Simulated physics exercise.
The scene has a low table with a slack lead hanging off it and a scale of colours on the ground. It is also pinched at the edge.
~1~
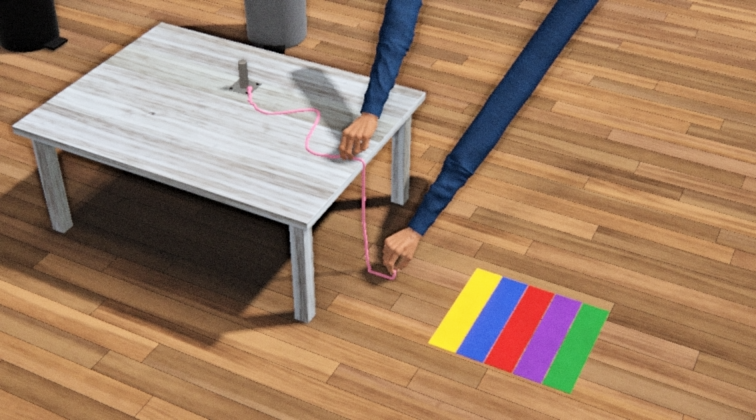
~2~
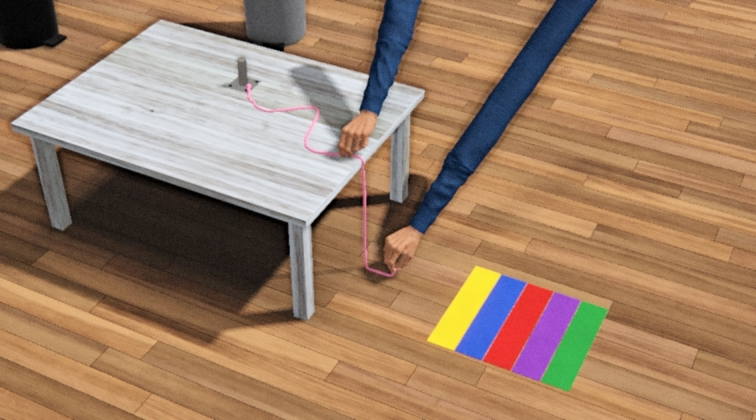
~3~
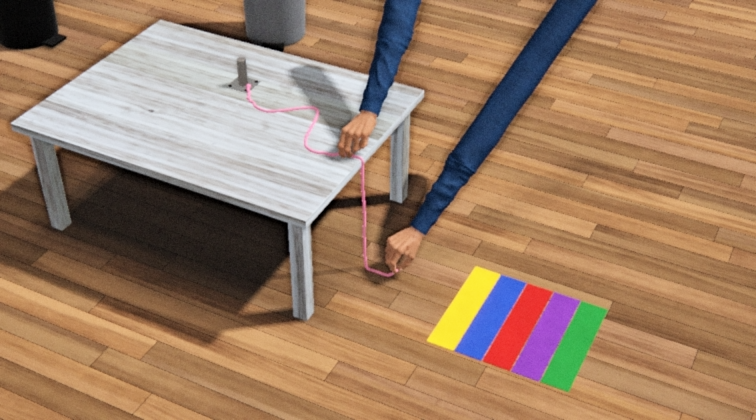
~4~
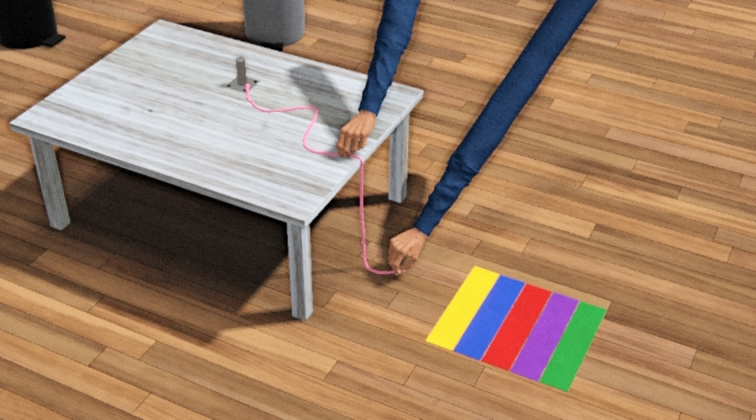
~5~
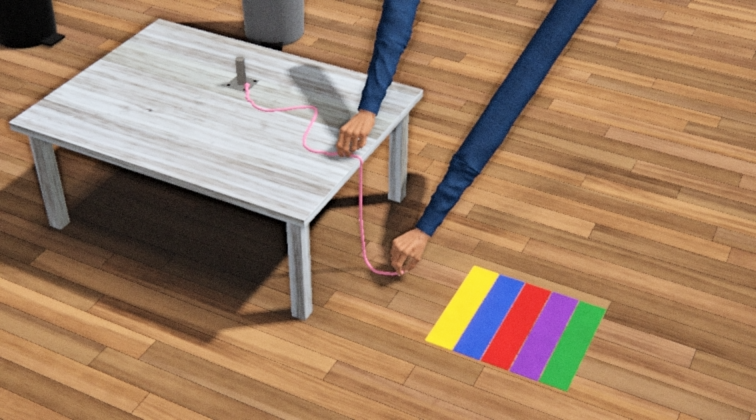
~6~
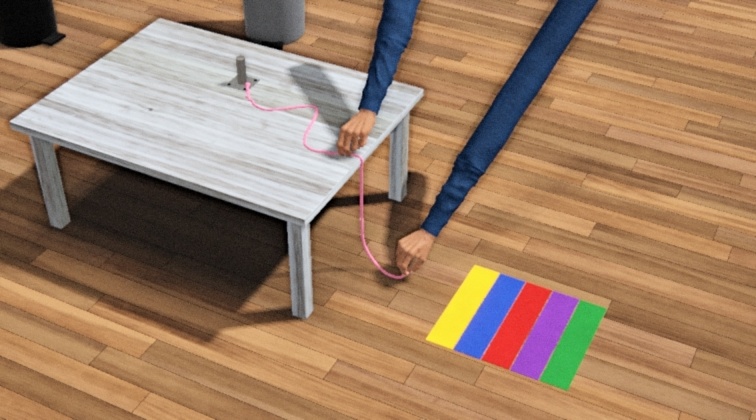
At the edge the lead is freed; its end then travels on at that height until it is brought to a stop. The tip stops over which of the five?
Over the purple strip.
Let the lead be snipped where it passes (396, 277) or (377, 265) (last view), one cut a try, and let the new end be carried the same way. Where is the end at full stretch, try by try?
Respectively (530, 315) and (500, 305).
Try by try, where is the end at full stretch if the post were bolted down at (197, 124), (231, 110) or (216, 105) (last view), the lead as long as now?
Approximate pixels in order: (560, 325), (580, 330), (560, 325).
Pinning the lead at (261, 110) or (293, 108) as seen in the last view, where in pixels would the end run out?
The places are (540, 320) and (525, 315).
Soon after, end near (504, 305); over blue.
After that, end near (535, 316); over red.
At the stop, end near (553, 322); over purple. The end stops over the purple strip.
